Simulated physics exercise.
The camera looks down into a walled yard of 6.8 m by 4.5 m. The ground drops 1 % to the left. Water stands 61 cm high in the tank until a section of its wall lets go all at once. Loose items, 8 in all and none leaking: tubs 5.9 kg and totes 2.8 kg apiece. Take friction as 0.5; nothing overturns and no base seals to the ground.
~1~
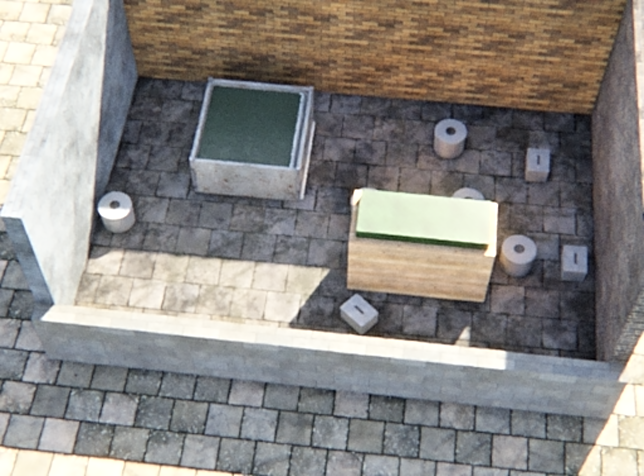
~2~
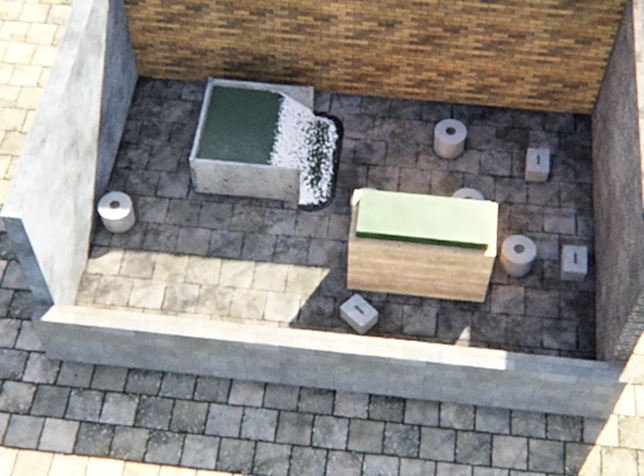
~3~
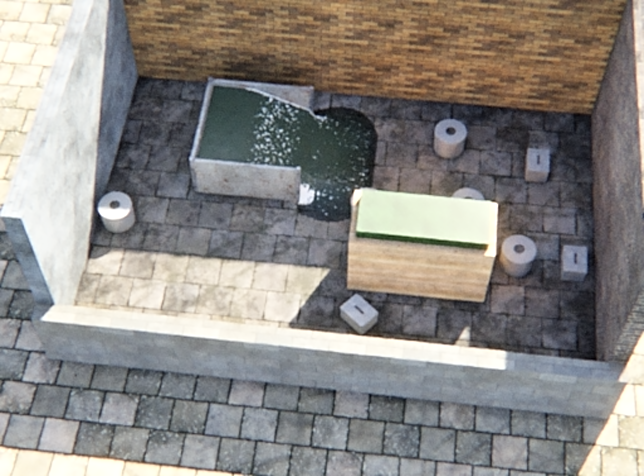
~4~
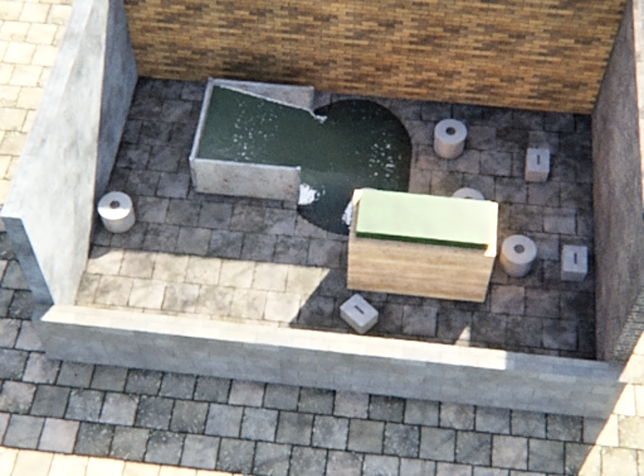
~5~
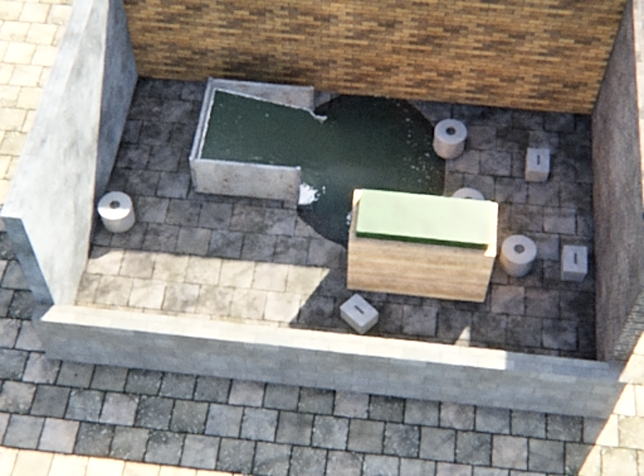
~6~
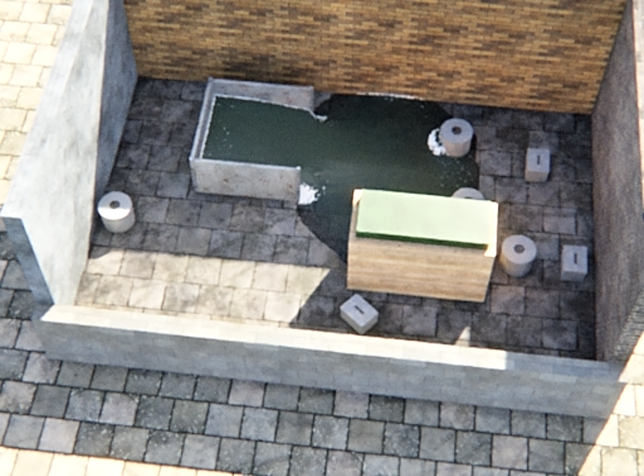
Dark green water pours from a concrete tank, spreads right across the paving and nudges a tub.
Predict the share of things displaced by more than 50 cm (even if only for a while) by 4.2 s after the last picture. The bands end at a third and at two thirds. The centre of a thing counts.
Share: At least two thirds.
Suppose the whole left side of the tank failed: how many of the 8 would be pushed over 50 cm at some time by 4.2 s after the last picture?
In that case 4 of them.
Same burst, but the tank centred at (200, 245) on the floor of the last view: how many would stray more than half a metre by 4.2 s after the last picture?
Then 6.
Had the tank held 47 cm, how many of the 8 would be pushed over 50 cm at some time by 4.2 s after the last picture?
Then 6.
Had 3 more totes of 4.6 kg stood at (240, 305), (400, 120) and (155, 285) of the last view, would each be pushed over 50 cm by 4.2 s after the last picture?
In that order: Short of it, past it, short of it.
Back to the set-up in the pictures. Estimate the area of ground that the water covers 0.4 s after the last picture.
About 9.5 m2.
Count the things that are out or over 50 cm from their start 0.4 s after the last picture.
I count 2.
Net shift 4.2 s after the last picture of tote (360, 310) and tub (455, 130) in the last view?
In turn: 20 cm, 60 cm.
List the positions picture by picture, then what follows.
A tub at (368, 201), on the bottom; a tub at (451, 131), on the bottom; 2.0 m2 under water; 0 of 8 have shifted, in the first picture.
A tub at (368, 201) rests on the ground; a tub at (451, 131), on the bottom; water covers 2.7 m2; 0 of 8 have shifted, in the second picture.
A tub at (368, 201), on the bottom; a tub at (451, 131), on the bottom; water covers 3.7 m2; 0 of 8 have shifted, in the third picture.
A tub at (368, 202), on the bottom; a tub at (451, 131) rests on the ground; 4.9 m2 under water; 0 of 8 have shifted, in the fourth picture.
A tub is out of sight; a tub at (451, 131) rests on the ground; 6.2 m2 under water; 1 of 8 have shifted, in the fifth picture.
A tub is out of sight; a tub at (457, 131) rests on the ground, 9 cm from its start; water covers 7.2 m2; 2 of 8 have shifted, in the sixth picture.
Then, 0.4 s after the last picture 2 of 8 are over 50 cm from their spots; 1 afloat.
Then, 1.5 s after the last picture 5 of 8 are over 50 cm from their spots; 4 afloat.
Then, 2.8 s after the last picture 5 of 8 are over 50 cm from their spots; 5 afloat.
Then, 4.2 s after the last picture 6 of 8 are over 50 cm from their spots, and 6 have been at some point; 5 afloat.
